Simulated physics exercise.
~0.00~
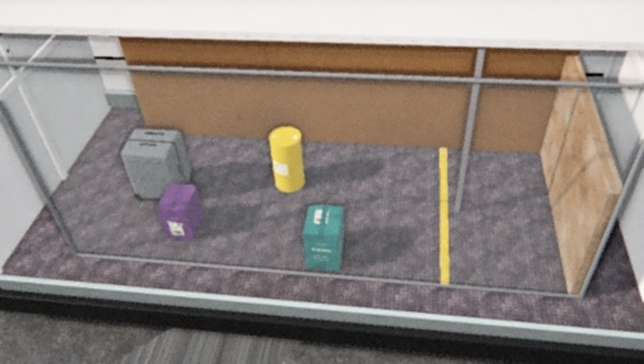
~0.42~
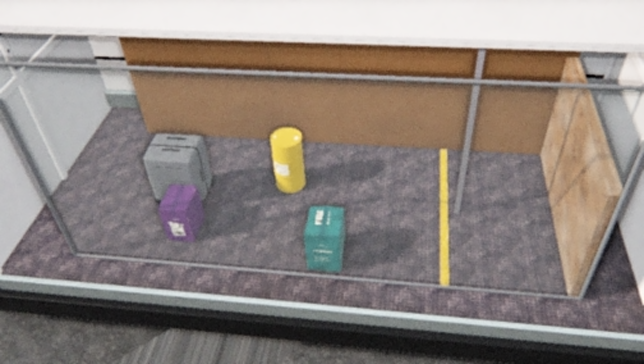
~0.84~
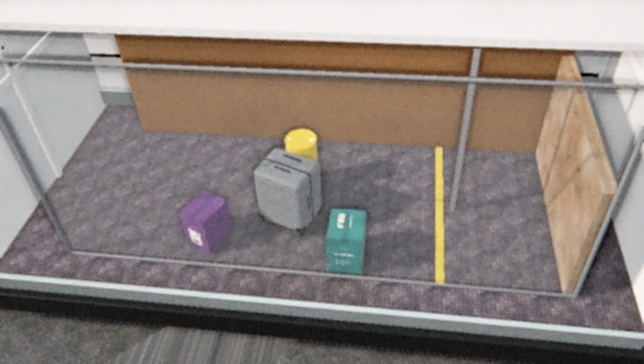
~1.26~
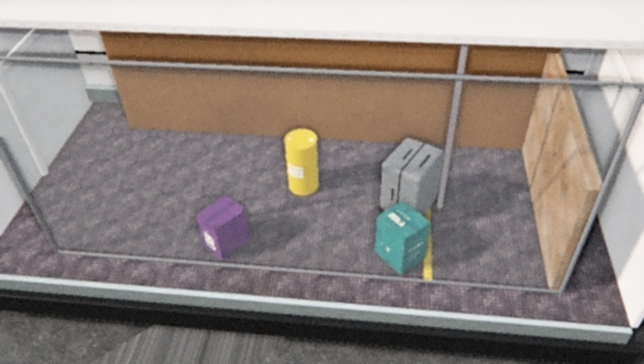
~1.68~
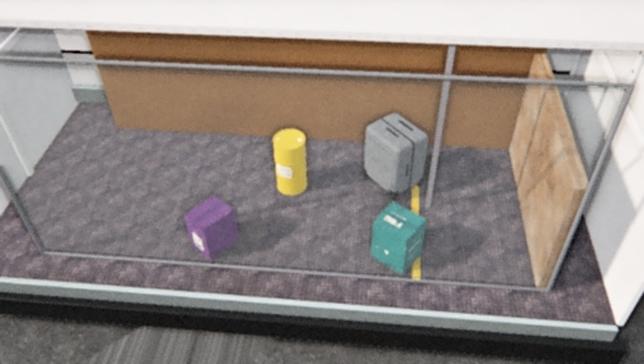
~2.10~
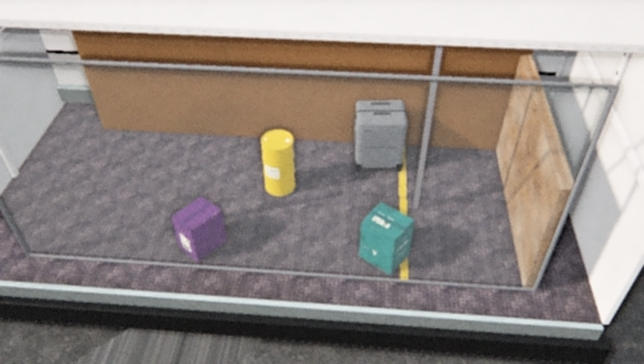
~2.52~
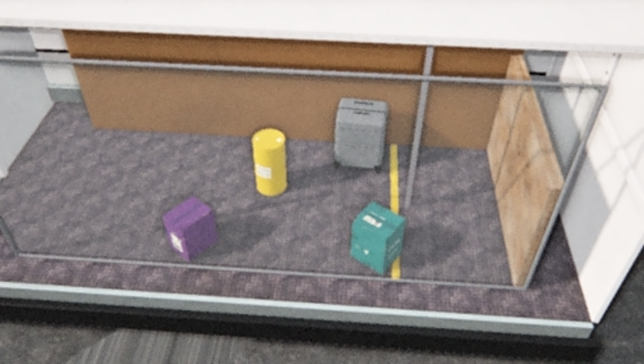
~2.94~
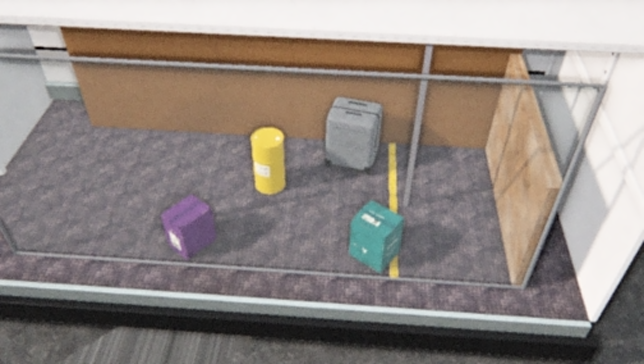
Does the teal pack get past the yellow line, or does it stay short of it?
It stays short of passing the line. The teal pack slides right and turns, but it comes to rest upright with its middle still on the left side of the yellow line.
